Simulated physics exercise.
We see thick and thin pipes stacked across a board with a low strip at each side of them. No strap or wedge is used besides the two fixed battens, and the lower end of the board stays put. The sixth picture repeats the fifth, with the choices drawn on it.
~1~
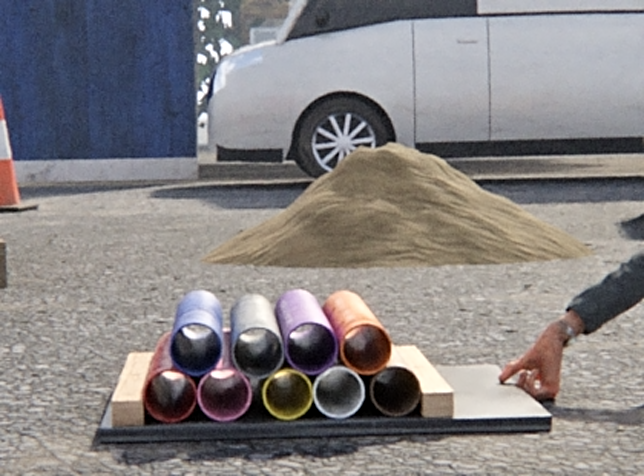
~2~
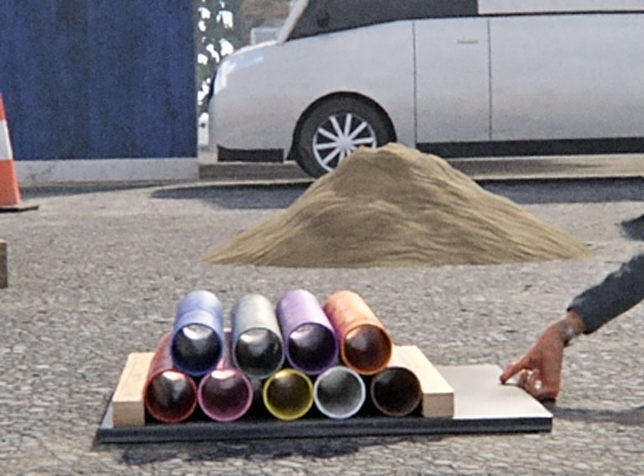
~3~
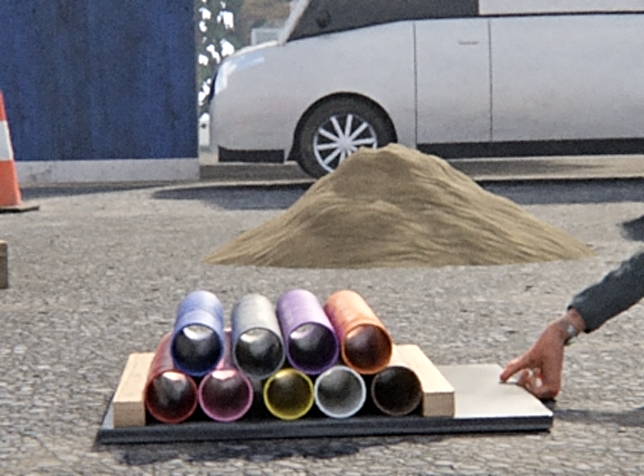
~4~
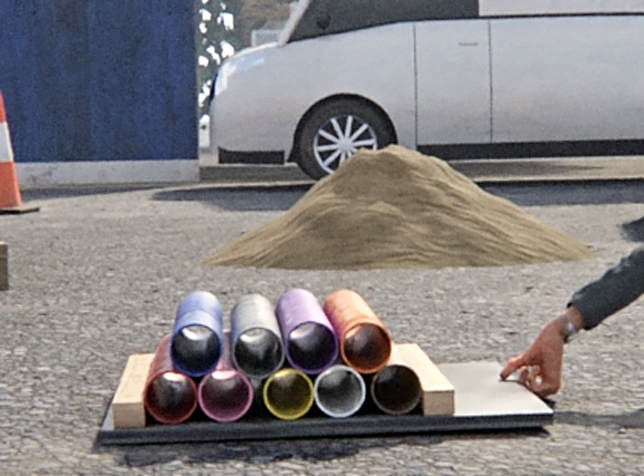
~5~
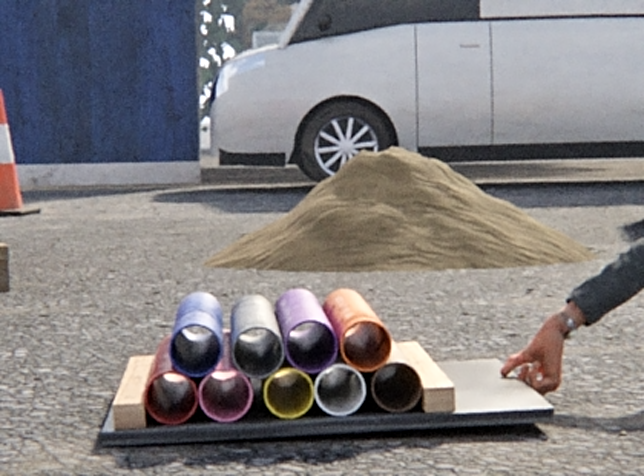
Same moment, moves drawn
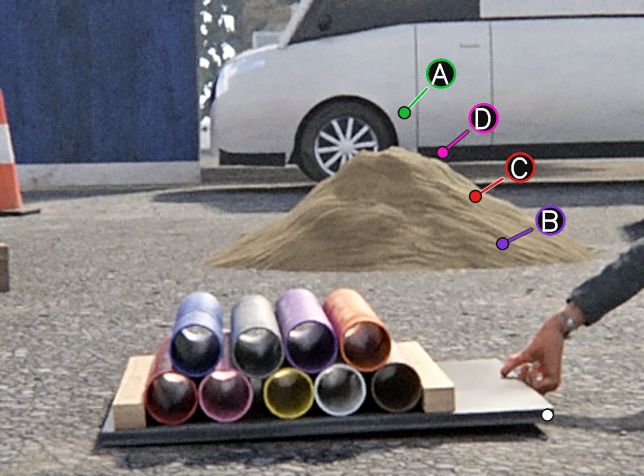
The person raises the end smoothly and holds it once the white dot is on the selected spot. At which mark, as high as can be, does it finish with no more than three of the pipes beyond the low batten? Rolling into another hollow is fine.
No higher than B.
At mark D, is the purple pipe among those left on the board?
No.
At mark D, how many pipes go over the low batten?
With D, four.
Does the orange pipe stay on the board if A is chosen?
No.
On the marked copy, A at (404, 113); B at (502, 244); C at (476, 197); D at (442, 152); the white dot at (548, 415).
Taking B. A third of the way, board at 16°.
Two thirds of the way, board at 25°.
When it is over, board at 25°, two over the low batten (blue, grey).
As for the rest, A four over the low batten (blue, orange, grey, purple); C four over the low batten (blue, orange, grey, purple); D four over the low batten (blue, orange, grey, purple).
